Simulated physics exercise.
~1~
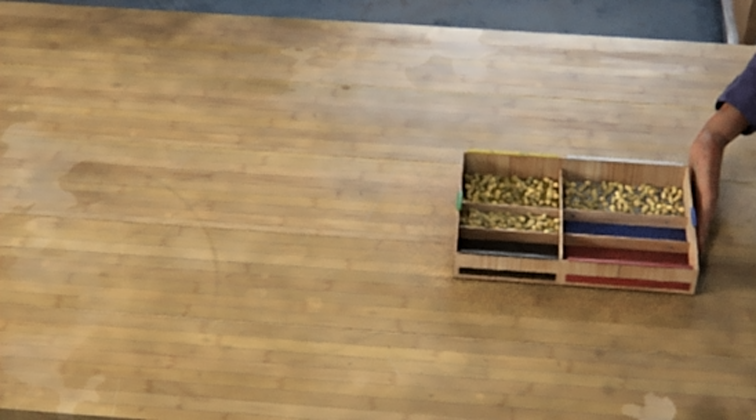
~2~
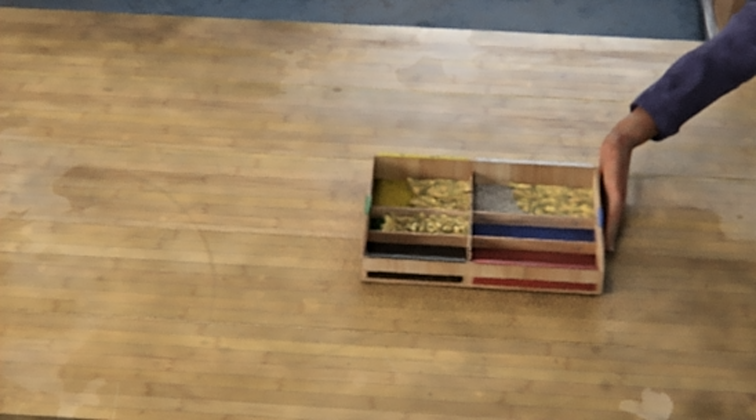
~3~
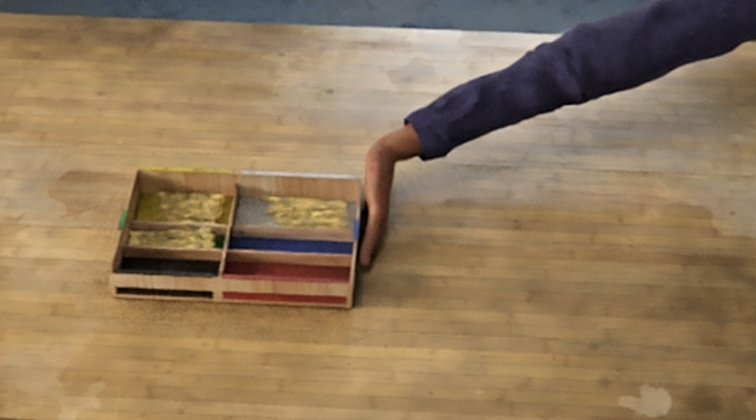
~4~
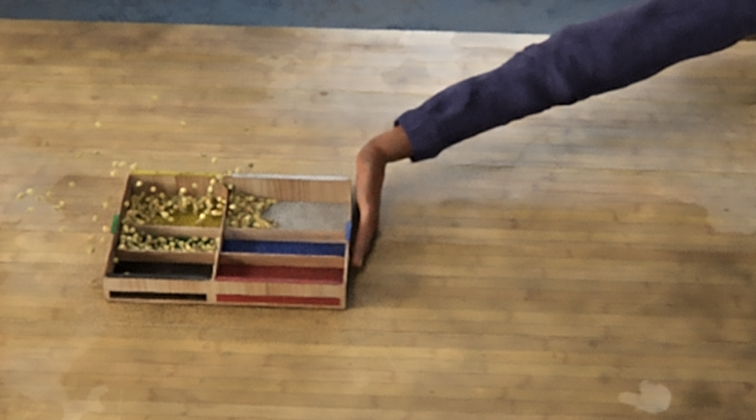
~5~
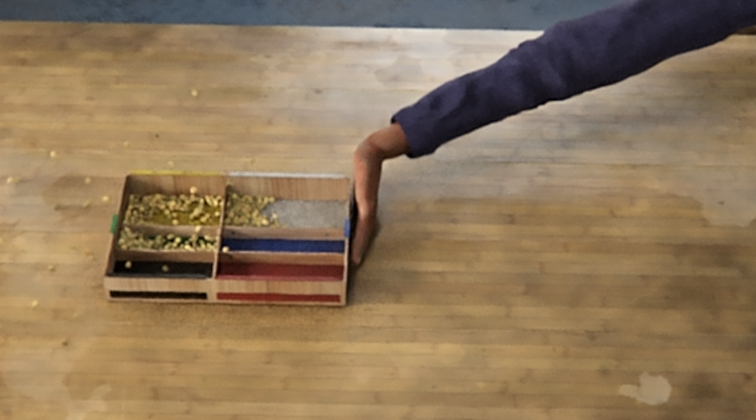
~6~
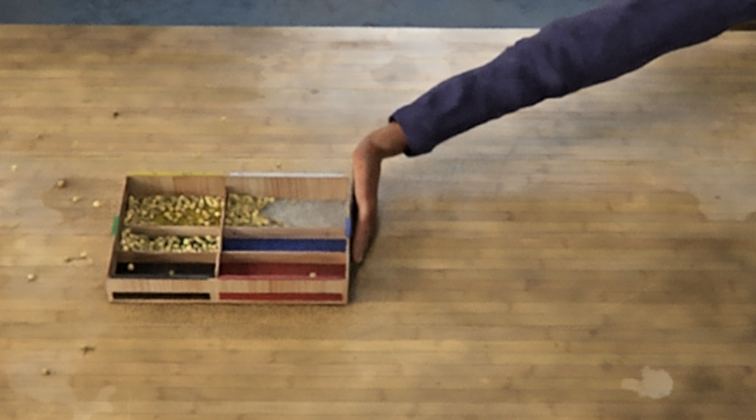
At first, a hand presses against the right end of a wooden drawer tray on a wooden tabletop, with many small yellowish beans resting in its back and left compartments. The hand pushes the tray to the left, and the sleeved arm stretches farther into view as it slides. Then the tray comes to a sudden halt, and the beans surge leftward, some hopping over the dividers and flying past the left end. A few scatter and roll across the table. Finally, the tray sits still against the hand, its beans bunched toward the left of the back compartments, with several strays lying outside.
